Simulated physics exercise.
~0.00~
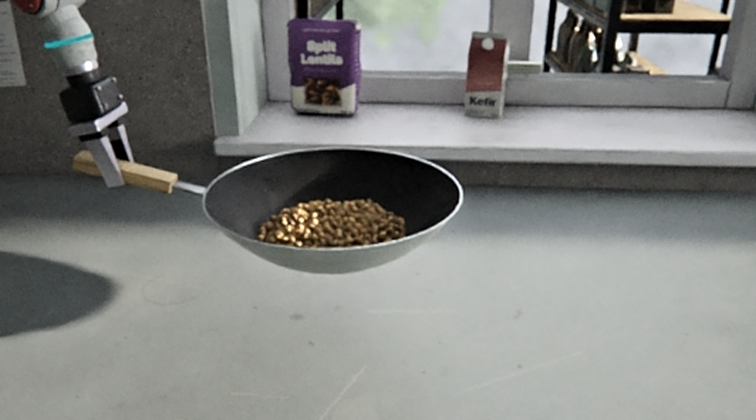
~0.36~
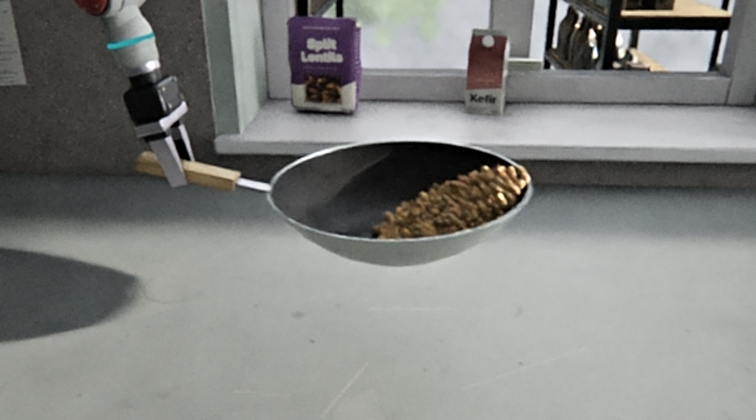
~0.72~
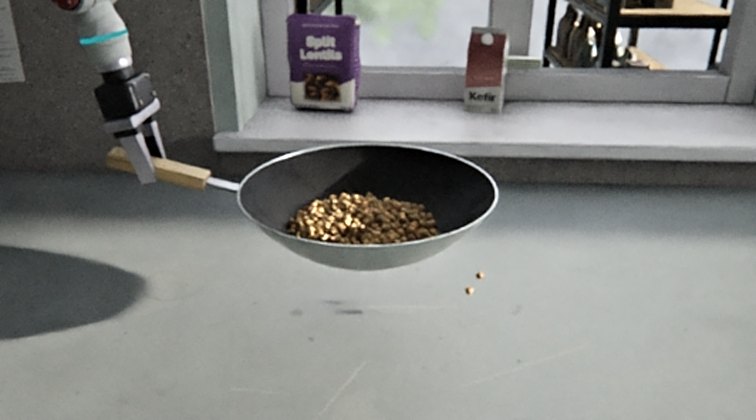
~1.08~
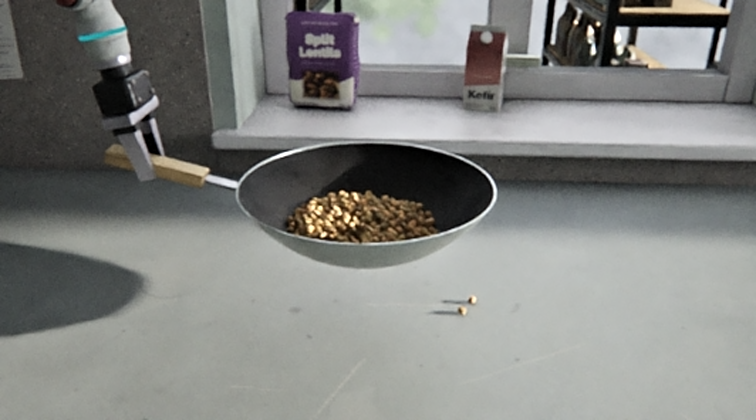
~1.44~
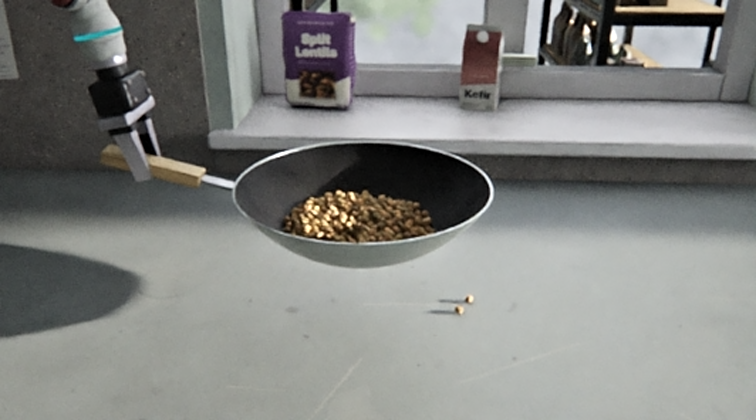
A robot arm jerks a wok of chickpeas right, then back left, spilling two onto the counter.
